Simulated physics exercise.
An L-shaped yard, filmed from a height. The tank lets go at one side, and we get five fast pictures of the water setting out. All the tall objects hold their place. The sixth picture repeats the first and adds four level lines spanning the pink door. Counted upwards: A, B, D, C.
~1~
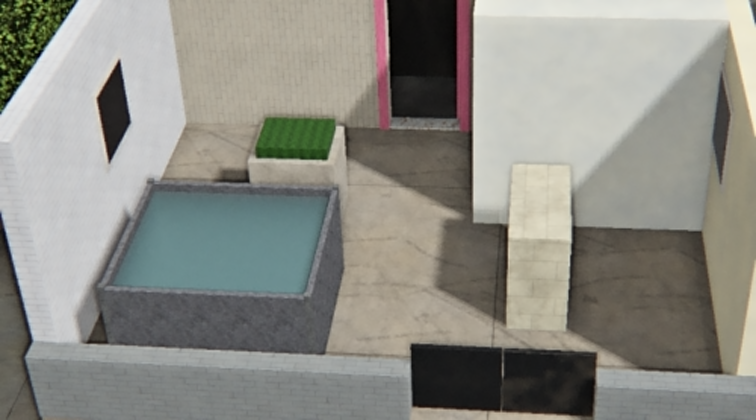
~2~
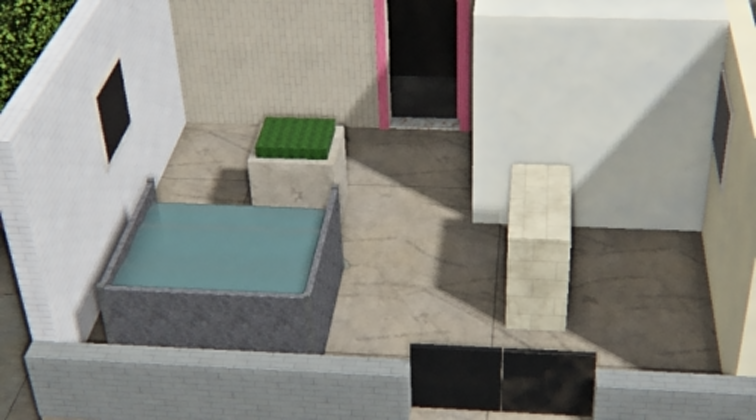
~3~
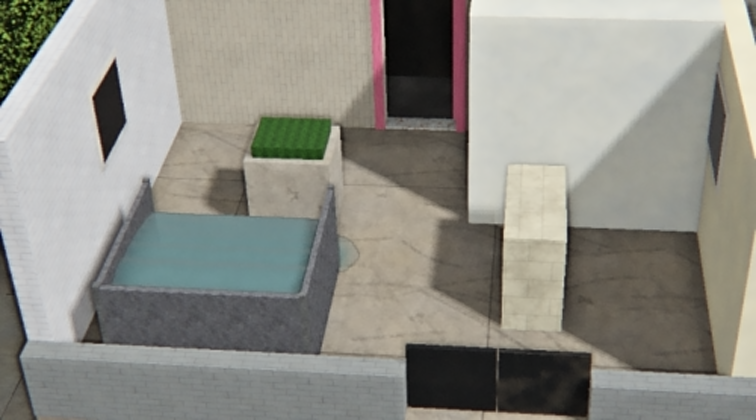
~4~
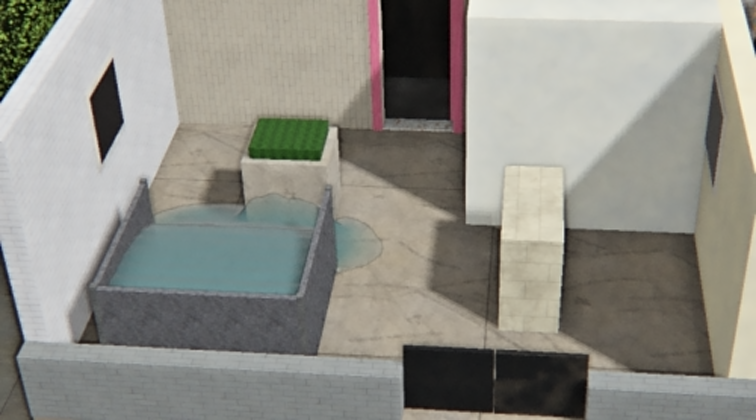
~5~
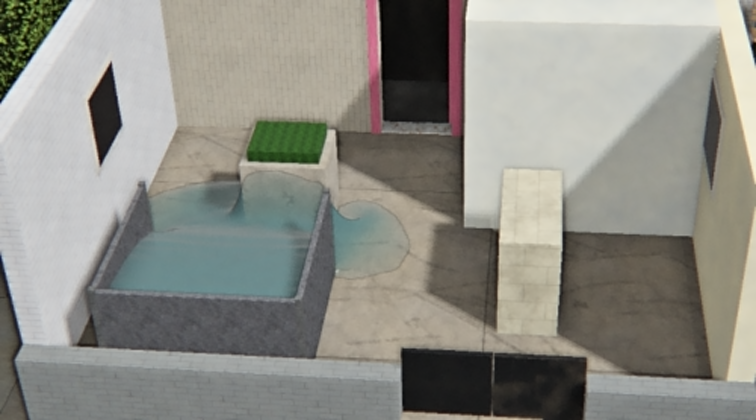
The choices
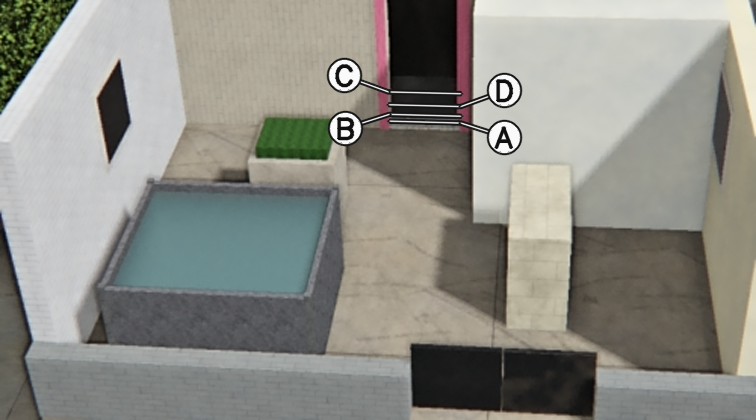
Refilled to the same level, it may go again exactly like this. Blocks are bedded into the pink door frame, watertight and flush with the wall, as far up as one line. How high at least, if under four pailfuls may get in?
Mark D just does it.
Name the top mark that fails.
That would be B.
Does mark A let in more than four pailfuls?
Yes.
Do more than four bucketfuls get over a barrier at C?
No, not at all.
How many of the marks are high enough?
Two of them.
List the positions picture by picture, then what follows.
Water in the tank at rest, its middle at (225, 242); foot of the pink doorway at (425, 129); shut gate at (503, 360).
Water covers 3 % of the ground, its front hidden from here.
Water covers 6 % of the ground, its front hidden from here.
Water covers 11 % of the ground and shows as far out as (371, 242).
Water covers 17 % of the ground and shows as far out as (398, 236).
On the marked copy, A at (425, 122); B at (425, 115); C at (424, 92); D at (424, 105); from the bottom up A, B, D, C.
Choosing A, some 25 bucketfuls get in.
Choosing B, about 9 bucketfuls get in.
Choosing C, nothing gets over.
Choosing D, a bucket or two gets in.
